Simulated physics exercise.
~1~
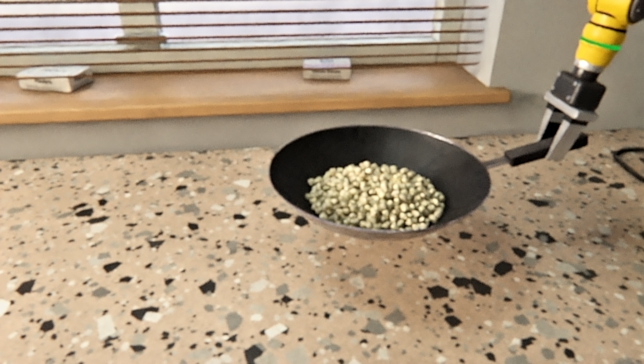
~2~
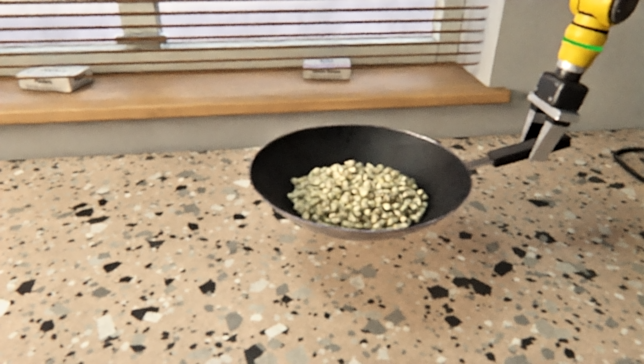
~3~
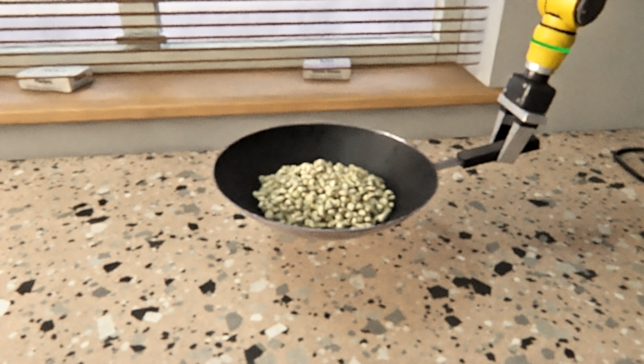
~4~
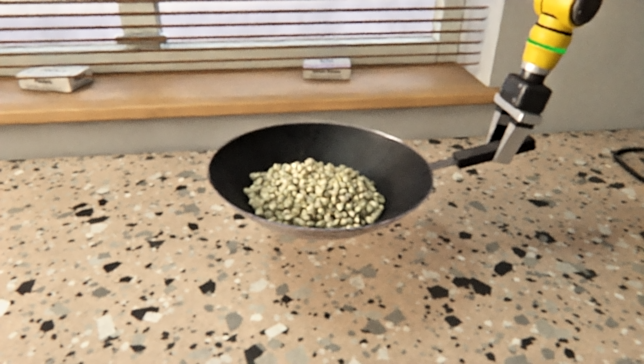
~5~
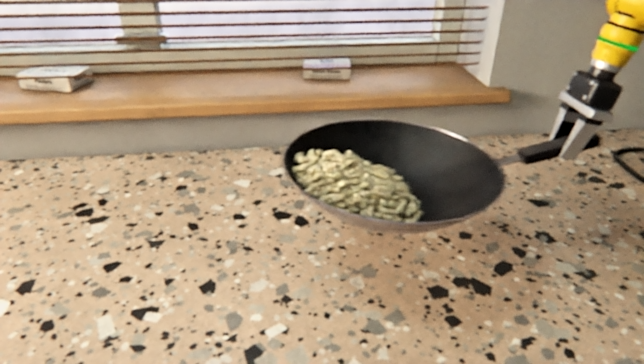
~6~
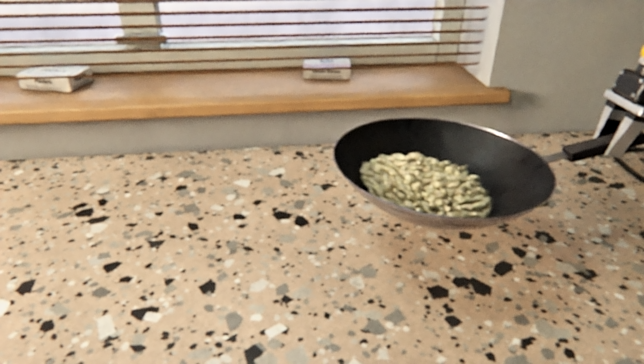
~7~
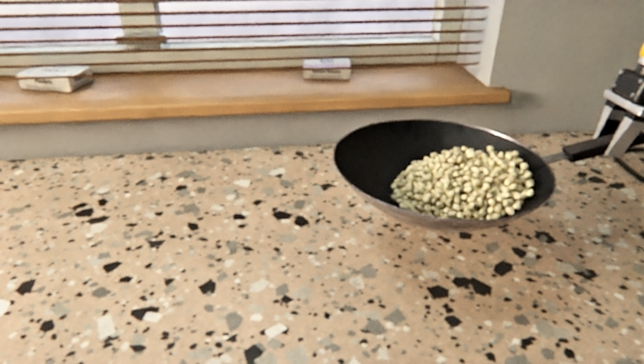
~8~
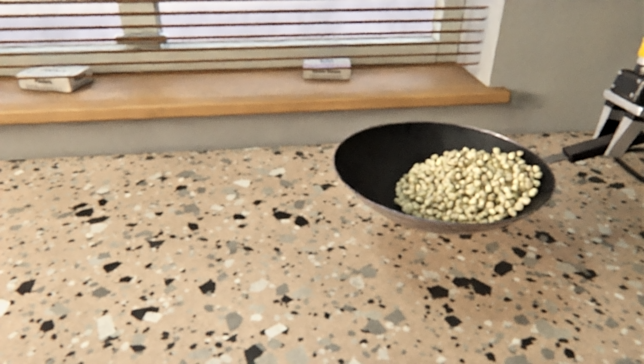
A yellow and grey robot arm at the right grips the handle of a black wok heaped with pale, cream-green dried beans, held above a speckled beige stone counter. The fixed view looks slightly down on the counter, with a wooden windowsill, two small packets and striped blinds behind. The arm carries the wok left, and the beans stay in a mound. It then swings back right, and the beans slide toward the left side of the wok. As the wok stops farther right, they shift back to the right and settle, with none seen spilling.
